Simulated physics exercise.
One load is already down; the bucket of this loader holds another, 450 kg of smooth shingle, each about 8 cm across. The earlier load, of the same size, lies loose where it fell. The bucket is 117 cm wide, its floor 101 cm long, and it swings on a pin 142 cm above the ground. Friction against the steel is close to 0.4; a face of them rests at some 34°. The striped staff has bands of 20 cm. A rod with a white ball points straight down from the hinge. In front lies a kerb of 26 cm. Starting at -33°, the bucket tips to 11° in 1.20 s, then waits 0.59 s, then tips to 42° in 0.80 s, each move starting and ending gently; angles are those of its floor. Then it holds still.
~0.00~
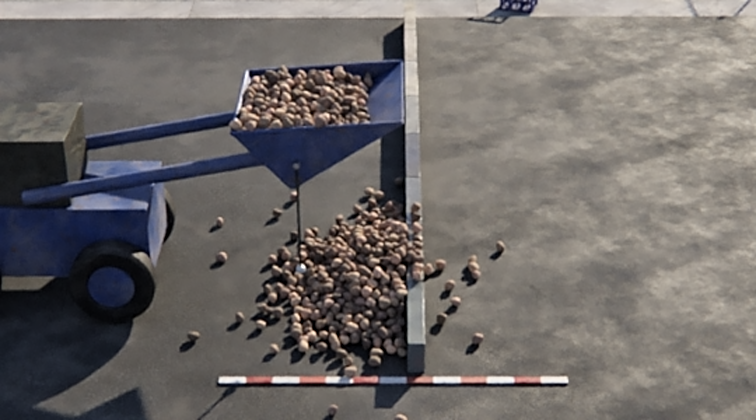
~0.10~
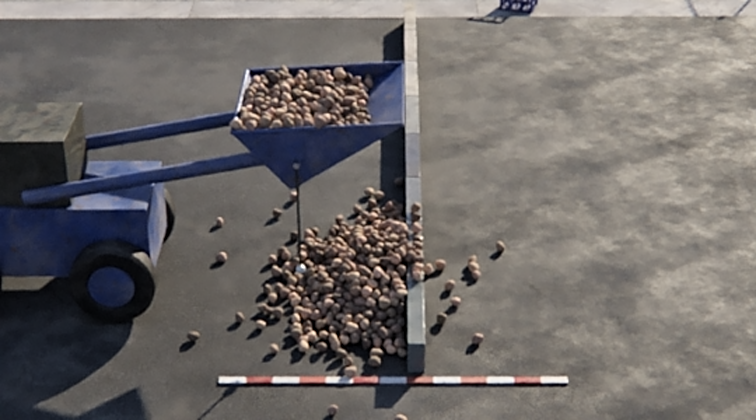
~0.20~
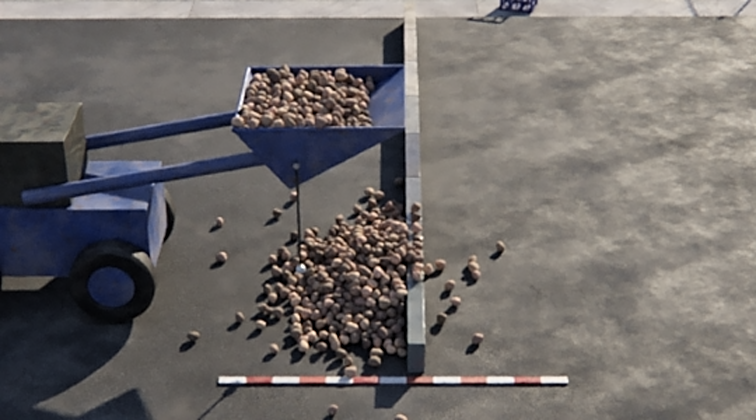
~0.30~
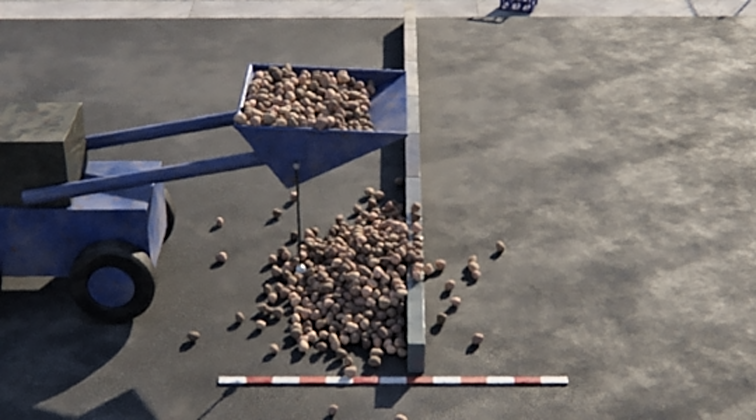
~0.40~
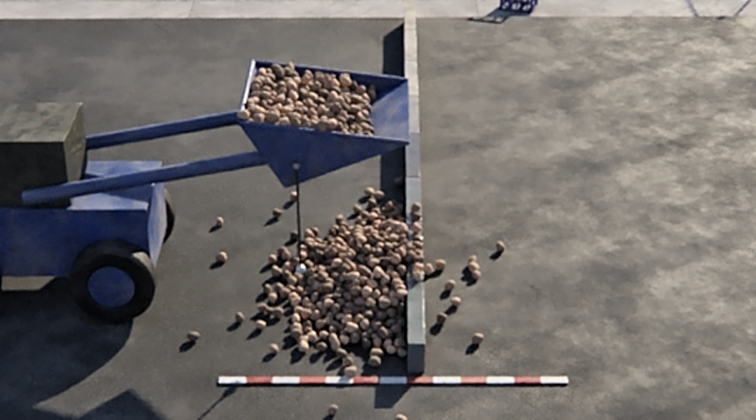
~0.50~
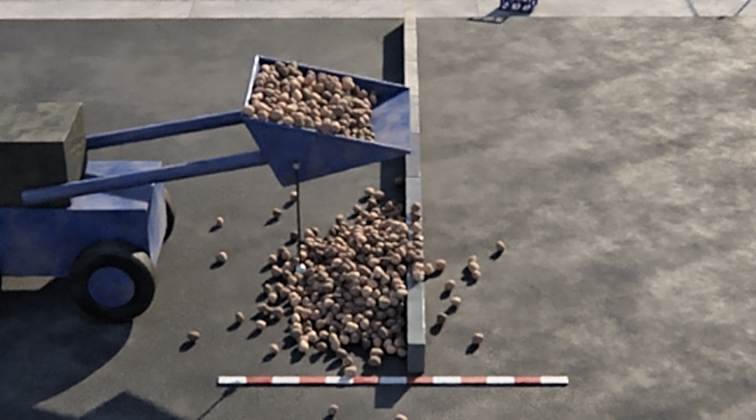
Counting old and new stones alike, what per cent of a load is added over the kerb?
About 75 per cent.
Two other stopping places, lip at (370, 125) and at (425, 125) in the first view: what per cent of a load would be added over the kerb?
About 35 and 95 per cent.
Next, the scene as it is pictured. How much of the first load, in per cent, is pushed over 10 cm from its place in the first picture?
Roughly 5 per cent of them.
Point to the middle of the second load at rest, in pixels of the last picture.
Around (453, 273).
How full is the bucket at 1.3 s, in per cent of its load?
It holds some 100 per cent.
After 0.9 s the floor is at 4°; in per cent of one load, 100 in the bucket, 98 on this side of the kerb, 2 over the kerb; the foremost stones are at (468, 279).
After 1.3 s the floor is at 11°; in per cent of one load, 99 in the bucket, 99 on this side of the kerb, 2 over the kerb; the foremost stones are at (468, 279).
After 3.0 s the floor is at 42°; in per cent of one load, 0 in the bucket, 134 on this side of the kerb, 66 over the kerb; the foremost stones are at (594, 271).
After 5.7 s the floor is at 42°; in per cent of one load, 0 in the bucket, 124 on this side of the kerb, 77 over the kerb; the foremost stones are at (602, 273). Net gain over the kerb, 75.
